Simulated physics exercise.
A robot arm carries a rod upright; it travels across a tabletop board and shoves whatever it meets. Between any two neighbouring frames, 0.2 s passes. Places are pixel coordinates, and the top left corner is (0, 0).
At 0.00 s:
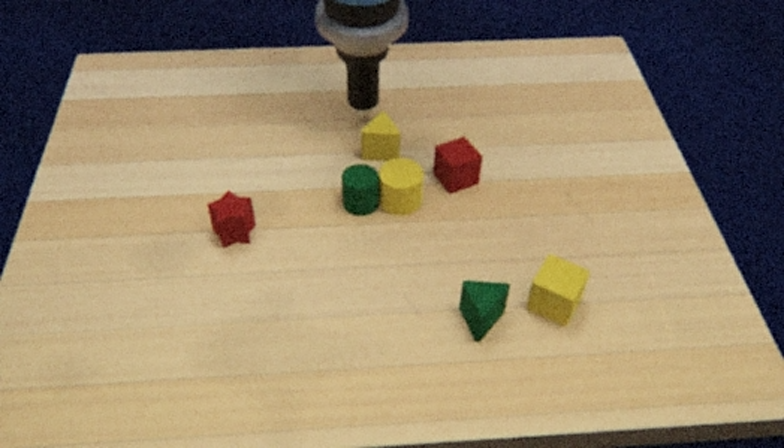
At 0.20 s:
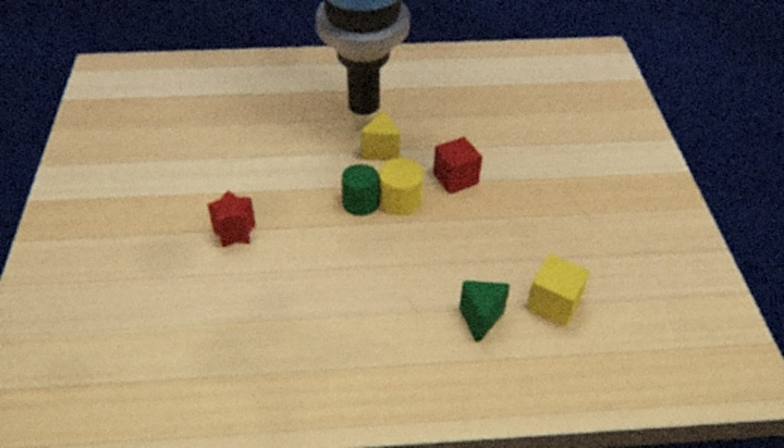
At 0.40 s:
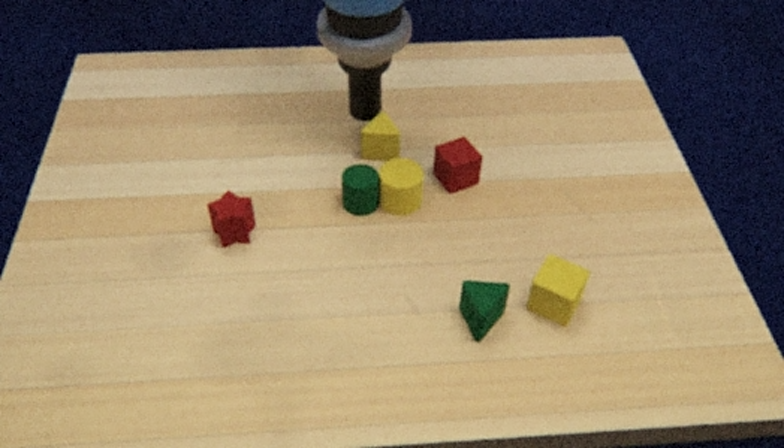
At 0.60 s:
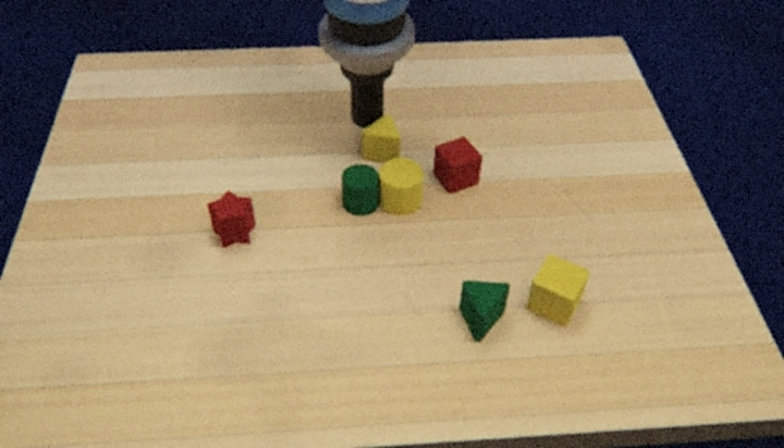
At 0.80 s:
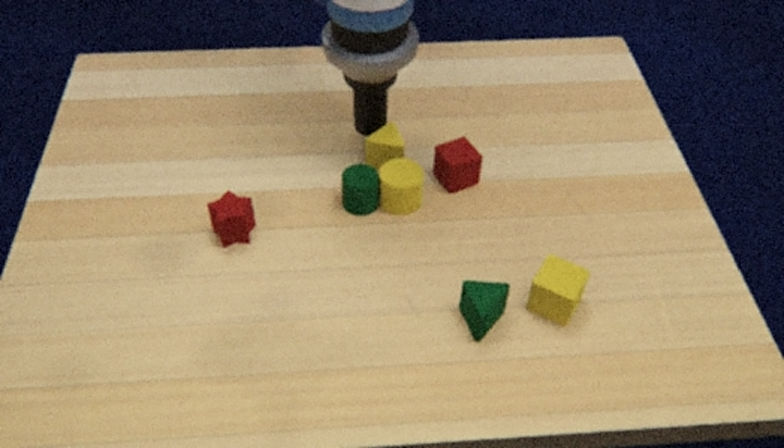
A robot arm with a dark rod moved slowly toward the viewer over a wooden board of red, green and yellow blocks, then nudged the yellow triangular block slightly forward and right.
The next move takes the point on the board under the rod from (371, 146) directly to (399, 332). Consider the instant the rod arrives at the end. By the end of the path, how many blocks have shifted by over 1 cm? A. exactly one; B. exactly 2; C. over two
The one that fits is C, over two.
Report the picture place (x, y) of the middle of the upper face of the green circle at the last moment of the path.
Its top middle is near (344, 214).
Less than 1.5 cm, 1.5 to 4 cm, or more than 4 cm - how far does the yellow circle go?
Final distance: 1.5 to 4 cm.
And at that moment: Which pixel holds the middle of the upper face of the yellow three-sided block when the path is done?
The middle of its upper face will lie at (408, 156).
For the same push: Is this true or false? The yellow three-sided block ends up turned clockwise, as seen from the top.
It is false.
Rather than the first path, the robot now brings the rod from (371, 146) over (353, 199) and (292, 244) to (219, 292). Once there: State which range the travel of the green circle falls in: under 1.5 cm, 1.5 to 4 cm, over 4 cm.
Once the path ends, it will sit over 4 cm from where it is now.
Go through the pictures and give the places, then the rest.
Tip of the rod at (363, 101), middles of tops, green circle at (360, 175), yellow three-sided block at (381, 125), yellow circle at (401, 172), green three-sided block at (485, 293), in the first frame.
Rod at (364, 106), nothing pushed, in the second frame.
Rod at (365, 112), nothing pushed, in the third frame.
Rod at (368, 118), yellow three-sided block at (384, 127), in the fourth frame.
Rod at (371, 126), green circle at (360, 175), yellow three-sided block at (388, 135), yellow circle at (401, 172), green three-sided block at (485, 293), in the fifth frame.
The first path, step by step. One third of the way, rod at (377, 181); green circle at (353, 193); yellow three-sided block at (408, 156), turned 40° anticlockwise; yellow circle at (414, 185).
Two thirds of the way, rod at (386, 243); green circle at (344, 214); yellow three-sided block at (408, 156), turned 40° anticlockwise; yellow circle at (422, 196).
At the end, rod at (400, 313); green circle at (344, 214); yellow three-sided block at (408, 156), turned 40° anticlockwise; yellow circle at (422, 196); green three-sided block unmoved.
